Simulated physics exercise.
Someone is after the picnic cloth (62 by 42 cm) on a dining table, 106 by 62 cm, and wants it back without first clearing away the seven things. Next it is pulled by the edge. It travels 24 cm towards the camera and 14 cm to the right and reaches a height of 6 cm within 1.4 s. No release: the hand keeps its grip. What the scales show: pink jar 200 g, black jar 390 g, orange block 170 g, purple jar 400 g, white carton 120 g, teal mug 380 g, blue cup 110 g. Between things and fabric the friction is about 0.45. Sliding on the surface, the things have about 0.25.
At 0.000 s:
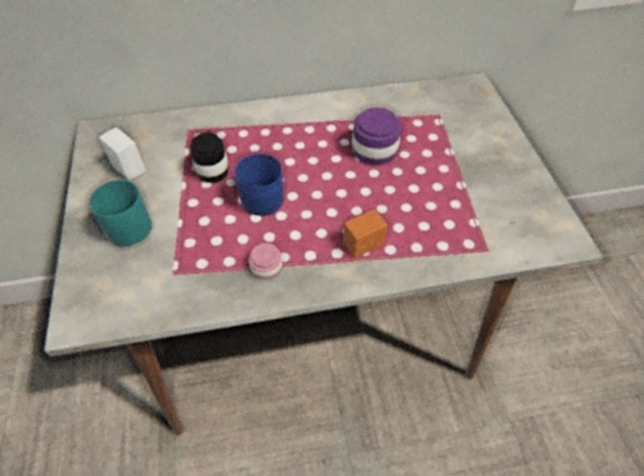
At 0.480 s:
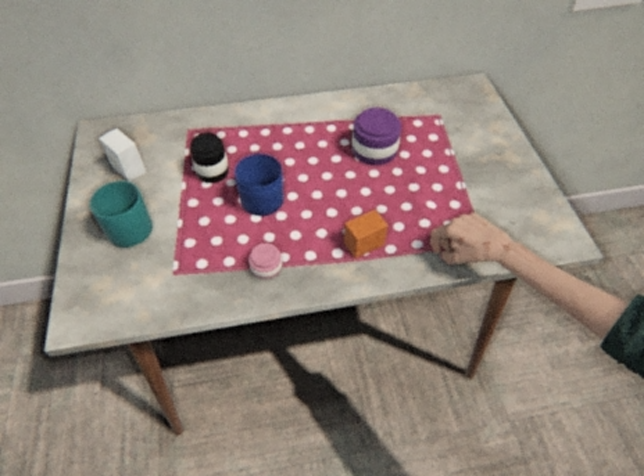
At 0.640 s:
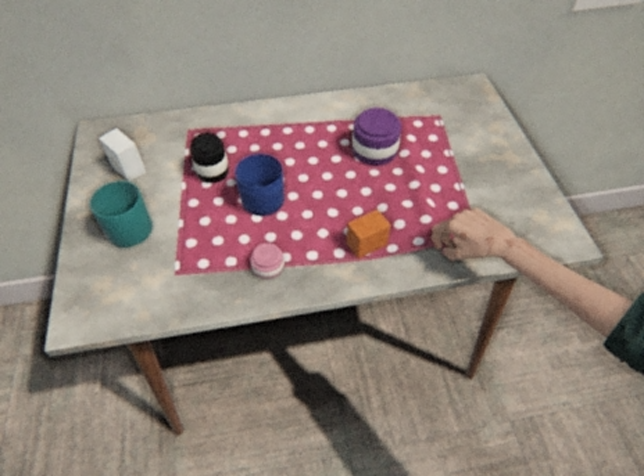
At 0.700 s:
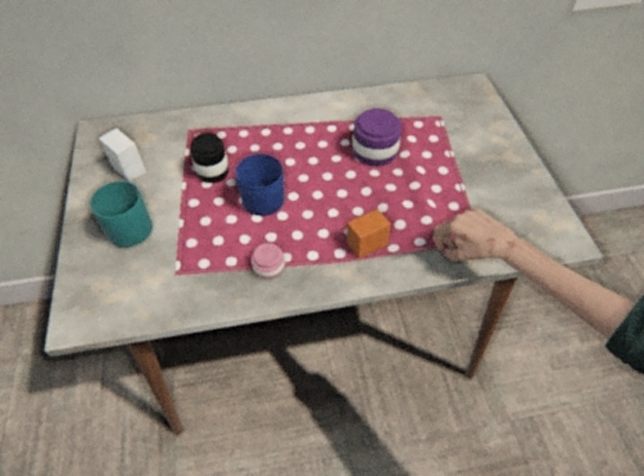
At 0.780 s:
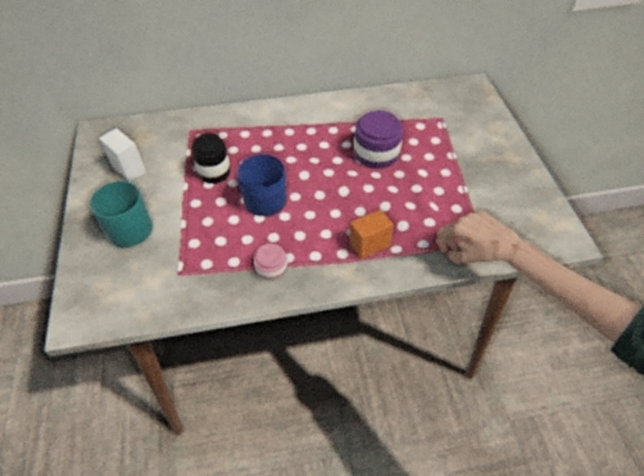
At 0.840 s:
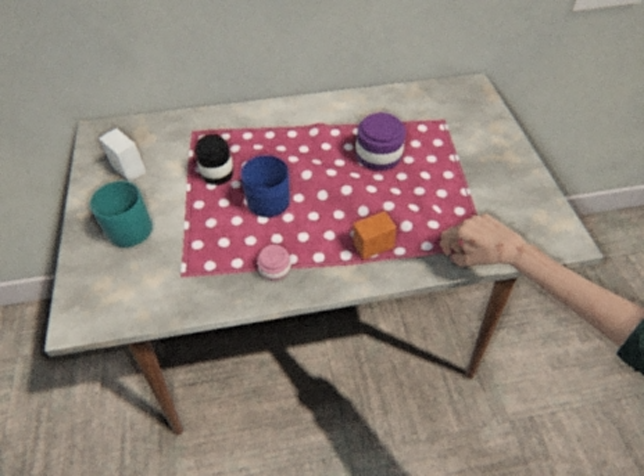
The clip shows a hand reaching in from the right and gripping a pink polka-dot cloth on a table, then drawing it slightly rightward with the jars, blue cup and orange block on it, while the teal mug and white carton stay put.
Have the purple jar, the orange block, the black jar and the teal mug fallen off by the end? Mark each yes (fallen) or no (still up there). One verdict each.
Purple jar: No, orange block: Yes, black jar: No, teal mug: No.
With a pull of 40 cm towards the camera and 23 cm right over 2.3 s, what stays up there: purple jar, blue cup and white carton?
Then purple jar is lost over the edge, blue cup is lost over the edge and white carton holds on.
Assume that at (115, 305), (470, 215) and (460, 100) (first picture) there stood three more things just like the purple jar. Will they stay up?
Taking them one by one: Is left on top, then is lost, then is left on top.
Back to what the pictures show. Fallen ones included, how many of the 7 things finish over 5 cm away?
In total, 5 of them qualify.
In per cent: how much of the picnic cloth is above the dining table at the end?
Roughly 65% of it.
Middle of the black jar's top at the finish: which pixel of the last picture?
Roughly (331, 206).
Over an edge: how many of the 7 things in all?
Count recorded: 2.
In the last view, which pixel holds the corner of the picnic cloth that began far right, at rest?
It ends up approximately at (527, 179).
After 1.1 s, 100 % of the picnic cloth is still over the top; black jar 9 cm off its start, purple jar 9 cm off its start, orange block 8 cm off its start.
After 1.4 s, 85 % of the picnic cloth is still over the top; black jar 19 cm off its start, purple jar 18 cm off its start, orange block 17 cm off its start.
After 1.7 s, 75 % of the picnic cloth is still over the top; orange block over the edge, black jar 27 cm off its start at (312, 191), purple jar 25 cm off its start at (461, 187).
After 2.0 s, 65 % of the picnic cloth is still over the top; orange block over the edge, black jar 31 cm off its start, purple jar 28 cm off its start.
After 3.6 s, 65 % of the picnic cloth is still over the top; orange block over the edge, black jar 32 cm off its start at (331, 206), purple jar 28 cm off its start at (475, 197), teal mug 0 cm off its start at (115, 198).
